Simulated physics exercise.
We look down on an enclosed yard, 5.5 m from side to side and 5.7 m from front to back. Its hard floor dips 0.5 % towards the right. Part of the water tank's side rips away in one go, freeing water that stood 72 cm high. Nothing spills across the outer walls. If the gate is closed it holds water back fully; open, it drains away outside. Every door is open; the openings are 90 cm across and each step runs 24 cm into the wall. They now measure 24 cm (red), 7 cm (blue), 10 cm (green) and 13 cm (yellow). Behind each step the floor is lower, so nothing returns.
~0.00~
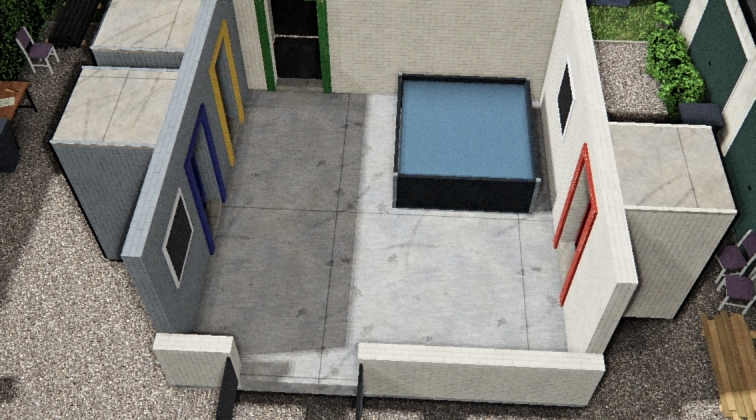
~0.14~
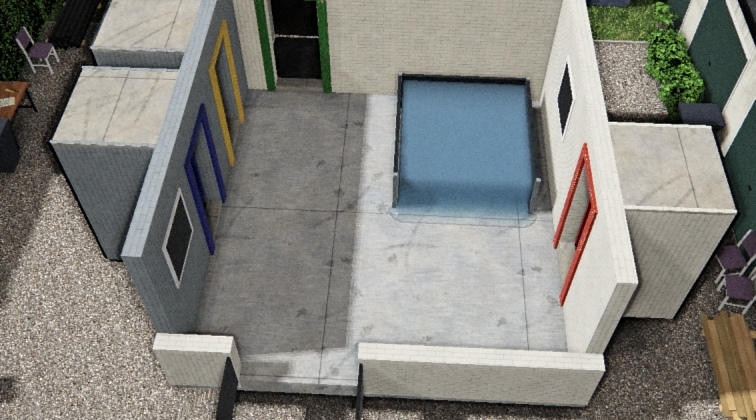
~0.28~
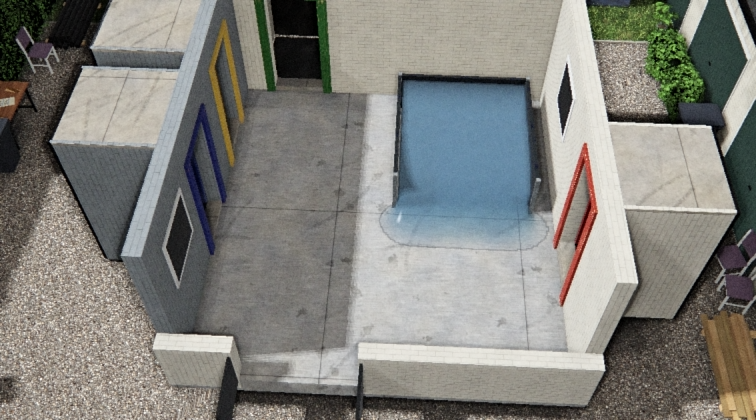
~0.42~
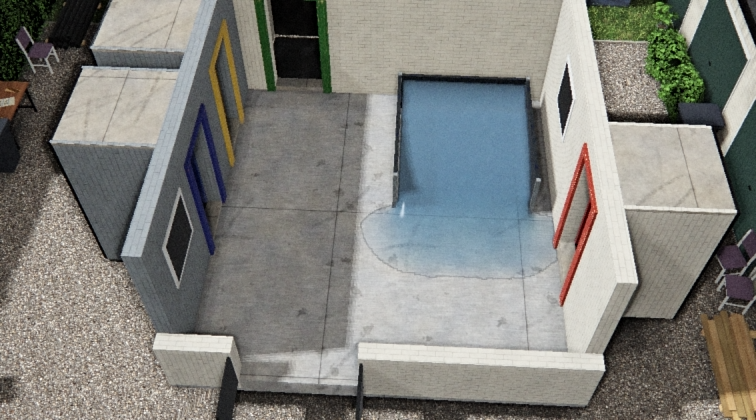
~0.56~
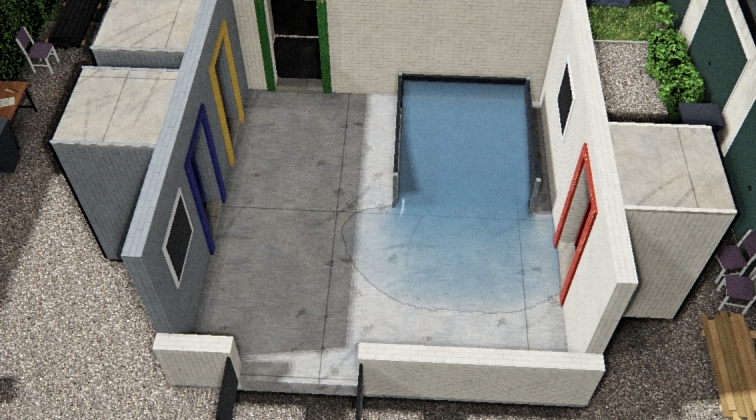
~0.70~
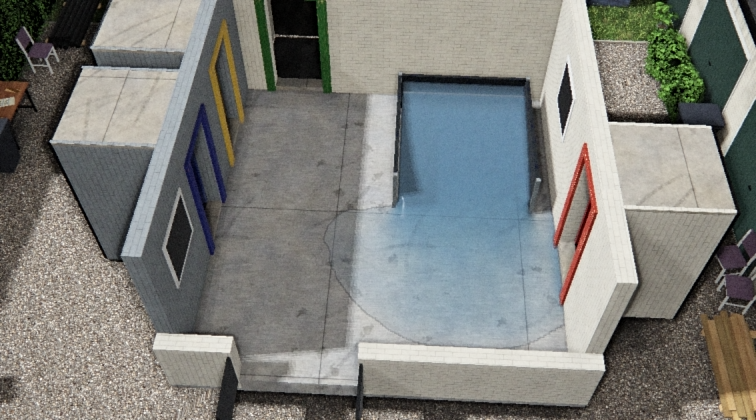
A dark-sided tank of blue water stands against the back wall of a walled yard, seen from high above by a still camera. Blue and yellow doorways line the grey left wall, a green one is at the back, and a red one is on the pale right wall. The tank's near side gives way, and water pours out, spreading in a widening rounded sheet across the pale floor towards the viewer.
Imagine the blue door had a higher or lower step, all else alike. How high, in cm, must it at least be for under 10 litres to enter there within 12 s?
It would have to be roughly 14.5 cm high.
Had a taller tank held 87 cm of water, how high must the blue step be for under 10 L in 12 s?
About 18 cm.
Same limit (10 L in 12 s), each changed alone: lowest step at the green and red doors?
About 16 cm at green and 24 cm at red.
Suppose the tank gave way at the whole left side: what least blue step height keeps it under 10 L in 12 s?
Some 24 cm.
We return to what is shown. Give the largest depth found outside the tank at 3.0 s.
Up to some 36 cm.
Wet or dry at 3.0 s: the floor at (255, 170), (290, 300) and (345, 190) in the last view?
In turn: Dry, under water, still dry.
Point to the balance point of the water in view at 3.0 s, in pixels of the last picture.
At about (446, 269).
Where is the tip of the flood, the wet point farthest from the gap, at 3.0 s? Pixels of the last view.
Around (188, 361).
After 1.4 s water covers 45 % of the floor, deepest (52 cm) near (565, 380); it has not reached the blue door.
After 3.0 s water covers 55 % of the floor, deepest (36 cm) near (515, 378); it has not reached the blue door.
After 12.0 s water covers 100 % of the floor, deepest (20 cm) near (553, 380); 6 cm at the blue door, 81 litres in over its 7 cm step.
At the blue door as built, the water arrived by 3.8 s and peaked near 16 cm at 4.6 s.
Run again over the same 12 s with other heights there, 17 litres in over 13 cm, 1 litre over 18 cm. The limit of 10 litres is kept from about 14.5 cm up.
